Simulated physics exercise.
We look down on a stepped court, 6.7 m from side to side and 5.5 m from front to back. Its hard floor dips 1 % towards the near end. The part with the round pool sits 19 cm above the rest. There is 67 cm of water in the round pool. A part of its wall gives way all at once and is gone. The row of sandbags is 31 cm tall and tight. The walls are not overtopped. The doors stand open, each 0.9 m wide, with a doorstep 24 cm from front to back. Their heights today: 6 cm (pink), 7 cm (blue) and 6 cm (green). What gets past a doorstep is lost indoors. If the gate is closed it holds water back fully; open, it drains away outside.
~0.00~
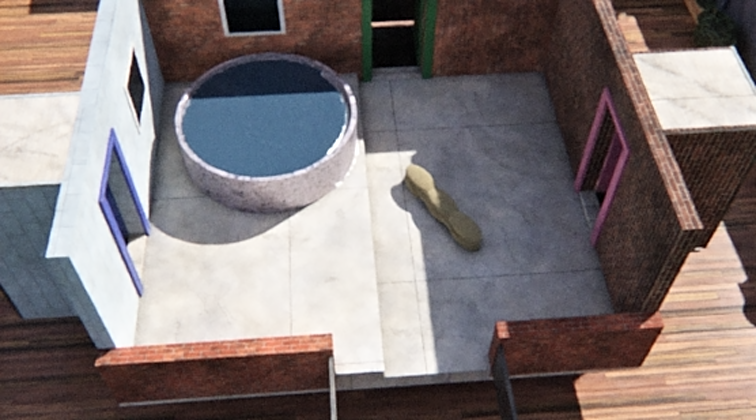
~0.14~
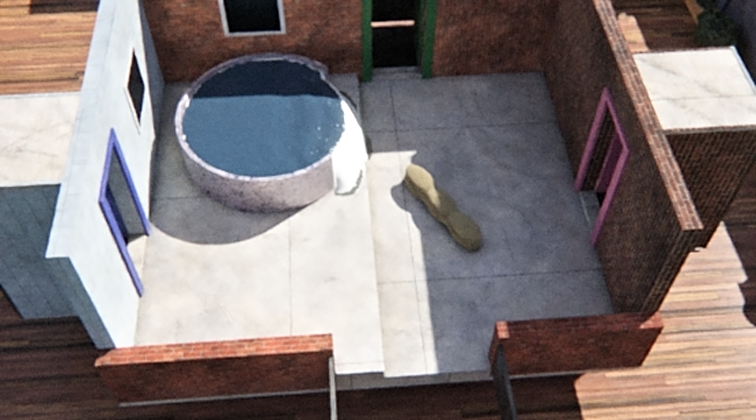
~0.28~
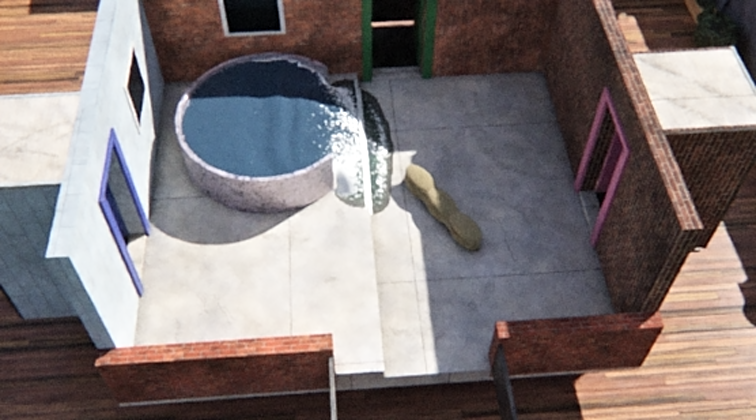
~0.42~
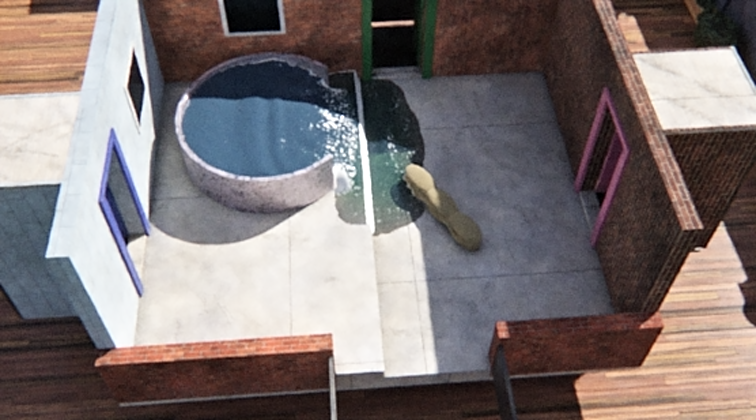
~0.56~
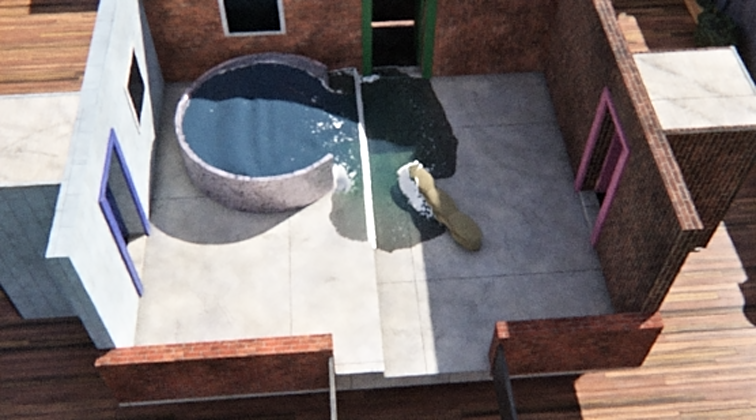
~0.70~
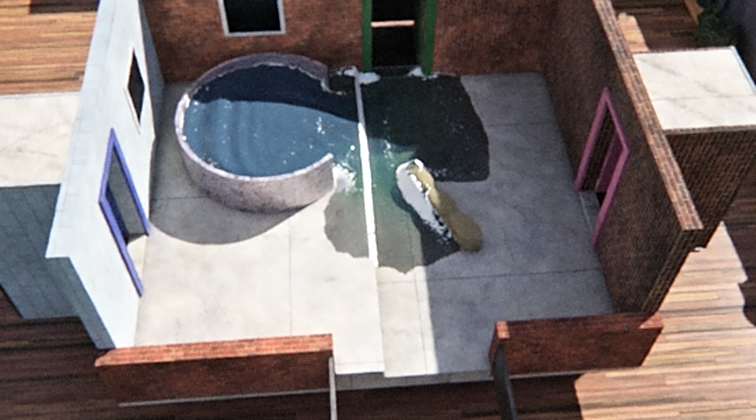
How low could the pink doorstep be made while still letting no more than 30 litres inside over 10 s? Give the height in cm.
It would have to be roughly 13.5 cm high.
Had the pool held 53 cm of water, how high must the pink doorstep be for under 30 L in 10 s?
About 10.0 cm.
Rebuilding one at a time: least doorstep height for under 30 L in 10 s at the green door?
About 12.5 cm at green.
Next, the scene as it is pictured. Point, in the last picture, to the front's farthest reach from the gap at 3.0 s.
At about (622, 344).
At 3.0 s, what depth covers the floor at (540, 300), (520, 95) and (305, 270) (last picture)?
Roughly 2, 37 and 0 cm, in turn.
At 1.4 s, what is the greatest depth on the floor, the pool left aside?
About 42 cm.
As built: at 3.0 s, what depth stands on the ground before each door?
Depths in cm: Pink 15, blue 0, green 9.
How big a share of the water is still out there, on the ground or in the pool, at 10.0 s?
About 64 per cent.
After 1.4 s water covers 45 % of the floor, deepest (42 cm) near (405, 176); it has not reached the pink door.
After 3.0 s water covers 60 % of the floor, deepest (40 cm) near (537, 89); 15 cm at the pink door, 32 litres in over its 6 cm doorstep.
After 10.0 s water covers 60 % of the floor, deepest (16 cm) near (407, 193); 13 cm at the pink door, 190 litres in over its 6 cm doorstep.
At the pink door as built, the water arrived by 1.6 s and peaked near 16 cm at 2.6 s.
With a doorstep of 11 cm, 66 litres would have come in within the 10 s; with 15 cm, 17 litres. So under 30 litres takes about 13.5 cm.
